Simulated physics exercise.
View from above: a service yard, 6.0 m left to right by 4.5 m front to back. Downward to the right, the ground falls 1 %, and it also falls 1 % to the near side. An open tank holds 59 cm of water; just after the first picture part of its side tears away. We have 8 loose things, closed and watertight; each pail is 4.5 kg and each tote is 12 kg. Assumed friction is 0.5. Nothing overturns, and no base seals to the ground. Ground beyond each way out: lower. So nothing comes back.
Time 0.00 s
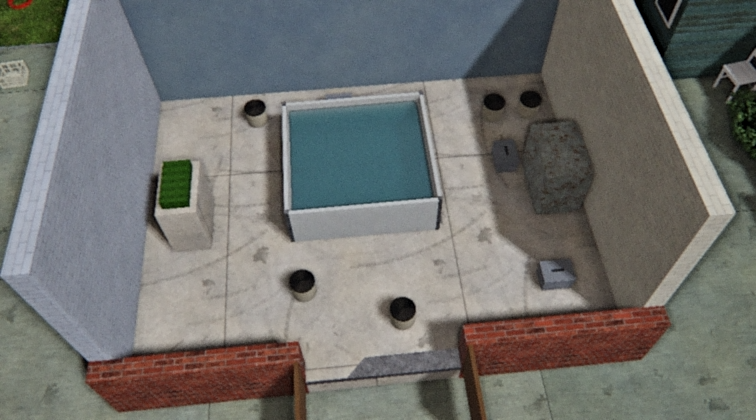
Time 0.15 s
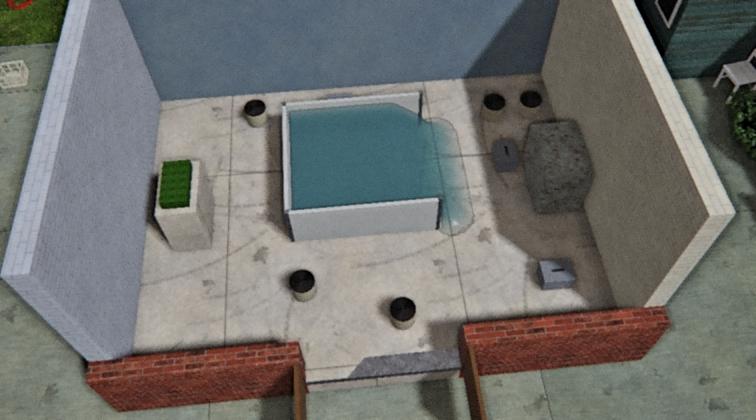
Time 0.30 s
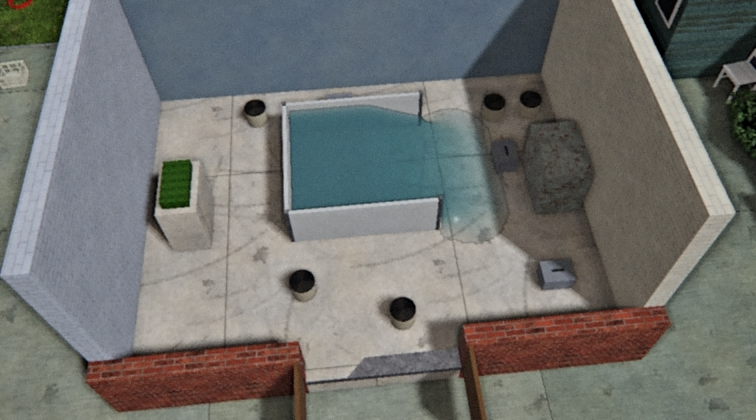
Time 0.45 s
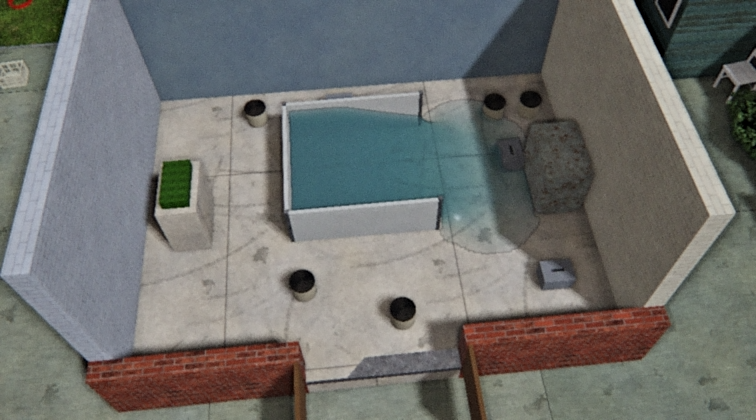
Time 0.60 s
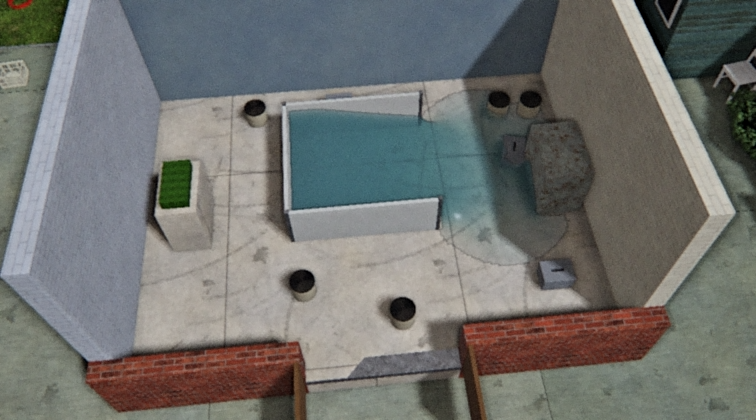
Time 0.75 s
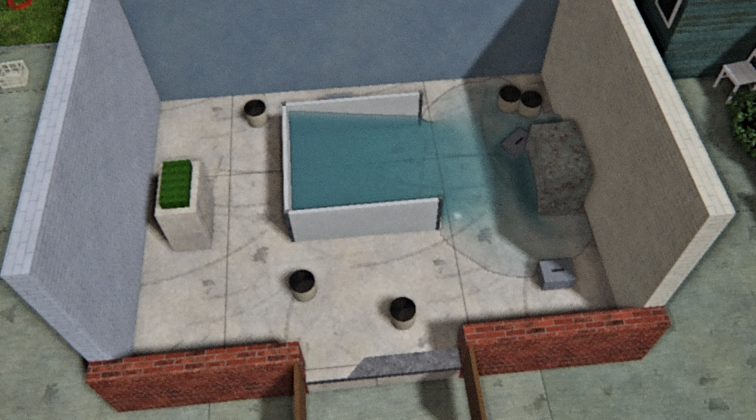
Water pours from the tank's open right side and spreads around the large grey rock.
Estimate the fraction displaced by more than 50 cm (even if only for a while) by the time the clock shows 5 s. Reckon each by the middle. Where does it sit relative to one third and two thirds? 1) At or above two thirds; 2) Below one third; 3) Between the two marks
The answer is 1.
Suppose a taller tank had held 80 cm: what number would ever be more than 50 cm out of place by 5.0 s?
So the tally would be 8.
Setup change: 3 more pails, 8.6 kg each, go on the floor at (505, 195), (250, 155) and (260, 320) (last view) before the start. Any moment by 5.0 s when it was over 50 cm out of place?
First exceeds it, second falls shy, third falls shy.
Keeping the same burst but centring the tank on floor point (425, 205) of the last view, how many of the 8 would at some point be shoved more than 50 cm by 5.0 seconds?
Then 7.
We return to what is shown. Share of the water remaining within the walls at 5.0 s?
96 %.
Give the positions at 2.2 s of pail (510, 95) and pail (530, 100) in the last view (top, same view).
Near (467, 73) and (537, 62).
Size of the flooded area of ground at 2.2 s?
11.5 m2.
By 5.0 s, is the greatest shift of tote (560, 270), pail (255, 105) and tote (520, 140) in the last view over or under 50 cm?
Result, in order: Overshooting / overshooting / overshooting.
After 1.1 s 2 of 8 are over 50 cm from their spots; 2 afloat.
After 2.2 s 3 of 8 are over 50 cm from their spots; 4 afloat.
After 3.5 s 5 of 8 are over 50 cm from their spots; 3 afloat.
After 5.0 s 7 of 8 are over 50 cm from their spots, and 7 have been at some point; 4 afloat.
